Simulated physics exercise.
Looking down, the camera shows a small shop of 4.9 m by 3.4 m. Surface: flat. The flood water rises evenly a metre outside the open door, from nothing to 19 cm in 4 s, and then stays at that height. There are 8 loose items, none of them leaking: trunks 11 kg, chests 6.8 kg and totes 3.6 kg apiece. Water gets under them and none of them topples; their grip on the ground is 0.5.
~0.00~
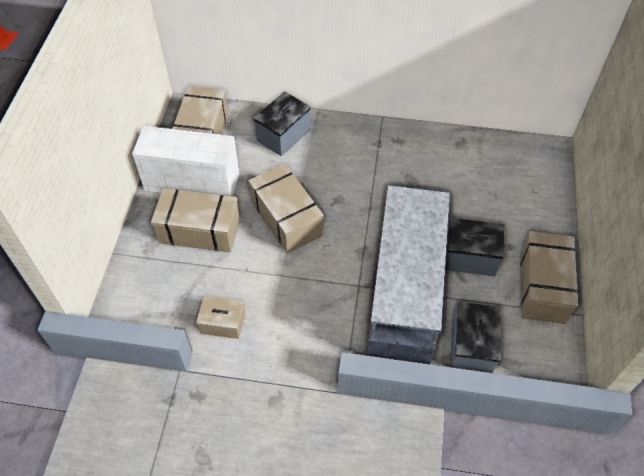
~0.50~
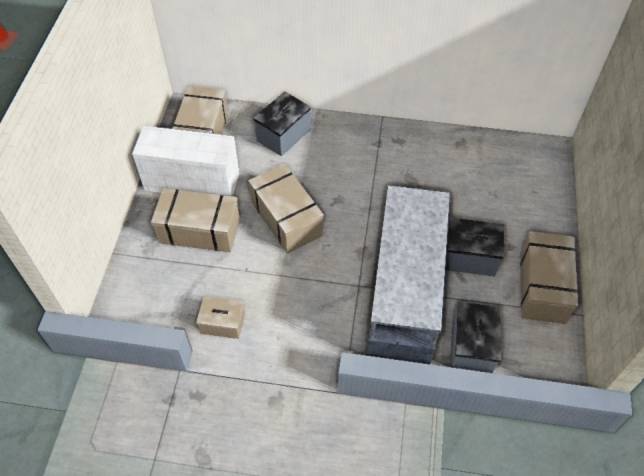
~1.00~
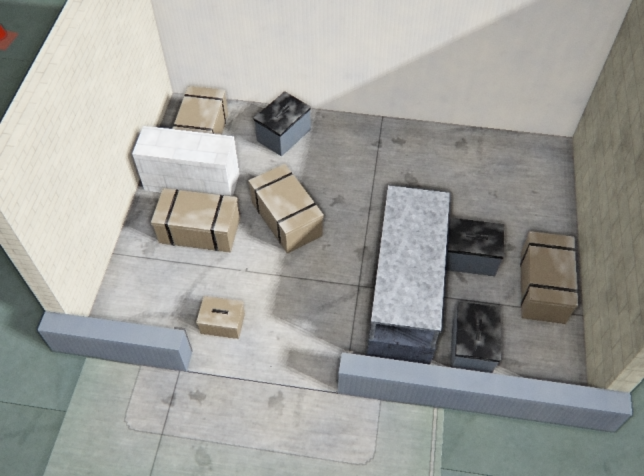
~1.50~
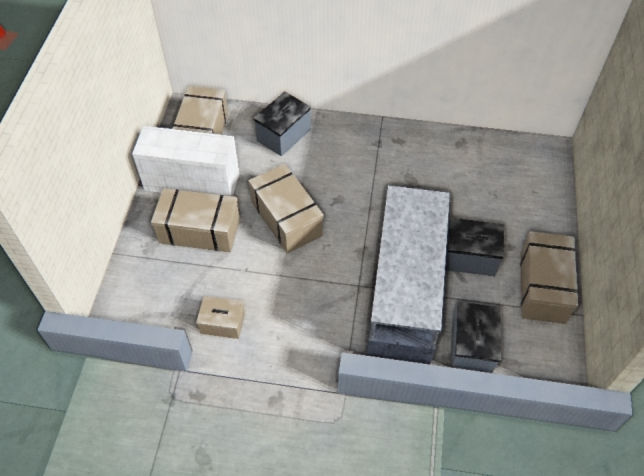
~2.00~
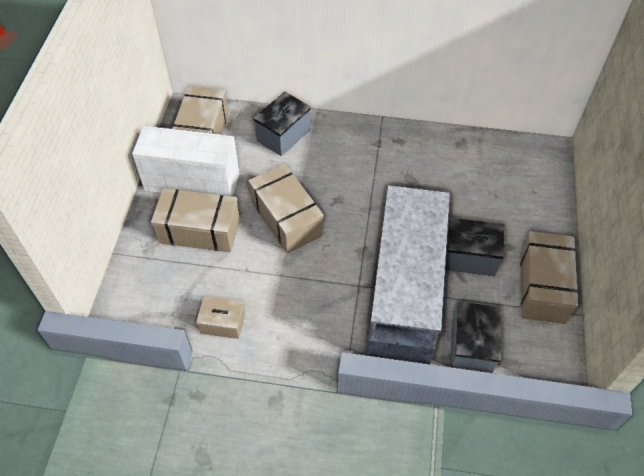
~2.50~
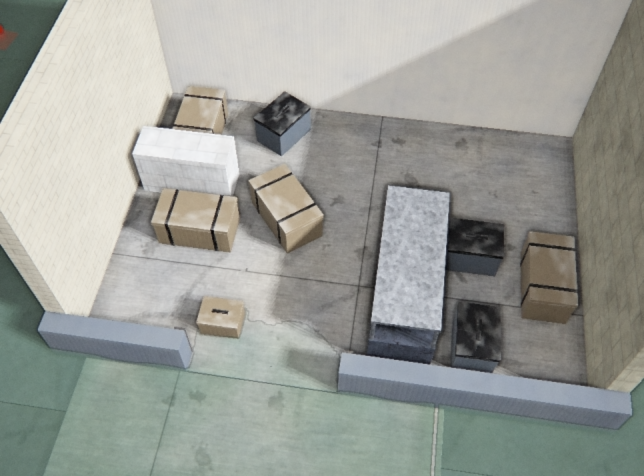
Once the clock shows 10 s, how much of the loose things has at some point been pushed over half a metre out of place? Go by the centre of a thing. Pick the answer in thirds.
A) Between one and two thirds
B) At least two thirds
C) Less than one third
The answer is A.
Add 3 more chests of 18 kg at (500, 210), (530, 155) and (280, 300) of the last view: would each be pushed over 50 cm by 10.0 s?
Result, in listed order: Not exceeded / not exceeded / exceeded.
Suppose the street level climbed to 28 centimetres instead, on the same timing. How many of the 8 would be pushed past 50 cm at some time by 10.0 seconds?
So the tally would be 6.
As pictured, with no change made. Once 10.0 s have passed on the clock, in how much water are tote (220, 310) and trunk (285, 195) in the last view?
Depths: Near 7 cm, then near 7 cm.
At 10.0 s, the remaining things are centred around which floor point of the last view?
Mean floor pixel: About (355, 247).
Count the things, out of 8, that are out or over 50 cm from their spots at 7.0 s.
By that point, 2.
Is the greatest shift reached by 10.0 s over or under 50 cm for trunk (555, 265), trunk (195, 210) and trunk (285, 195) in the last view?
In that order: Below the mark, above the mark, above the mark.
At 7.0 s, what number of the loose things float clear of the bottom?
The number is 3.
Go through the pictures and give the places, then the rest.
In the first picture, a trunk at (285, 197), on the bottom; a trunk at (198, 112) rests on the ground; 0.0 m2 under water; 0 of 8 have shifted.
In the second picture, a trunk at (285, 197) rests on the ground; a trunk at (198, 112), on the bottom; 0.0 m2 under water; 0 of 8 have shifted.
In the third picture, a trunk at (285, 197), on the bottom; a trunk at (198, 112) rests on the ground; water covers 0.0 m2; 0 of 8 have shifted.
In the fourth picture, a trunk at (285, 197) rests on the ground; a trunk at (198, 112) rests on the ground; 0.0 m2 under water; 0 of 8 have shifted.
In the fifth picture, a trunk at (285, 197) rests on the ground; a trunk at (198, 112), on the bottom; 0.0 m2 under water; 0 of 8 have shifted.
In the sixth picture, a trunk at (285, 197) rests on the ground; a trunk at (198, 112) rests on the ground; water covers 0.4 m2; 0 of 8 have shifted.
After 3.5 s 0 of 8 are over 50 cm from their spots; 0 afloat.
After 4.5 s 1 of 8 are over 50 cm from their spots; 0 afloat.
After 7.0 s 2 of 8 are over 50 cm from their spots; 3 afloat.
After 10.0 s 3 of 8 are over 50 cm from their spots, and 4 have been at some point; 5 afloat.
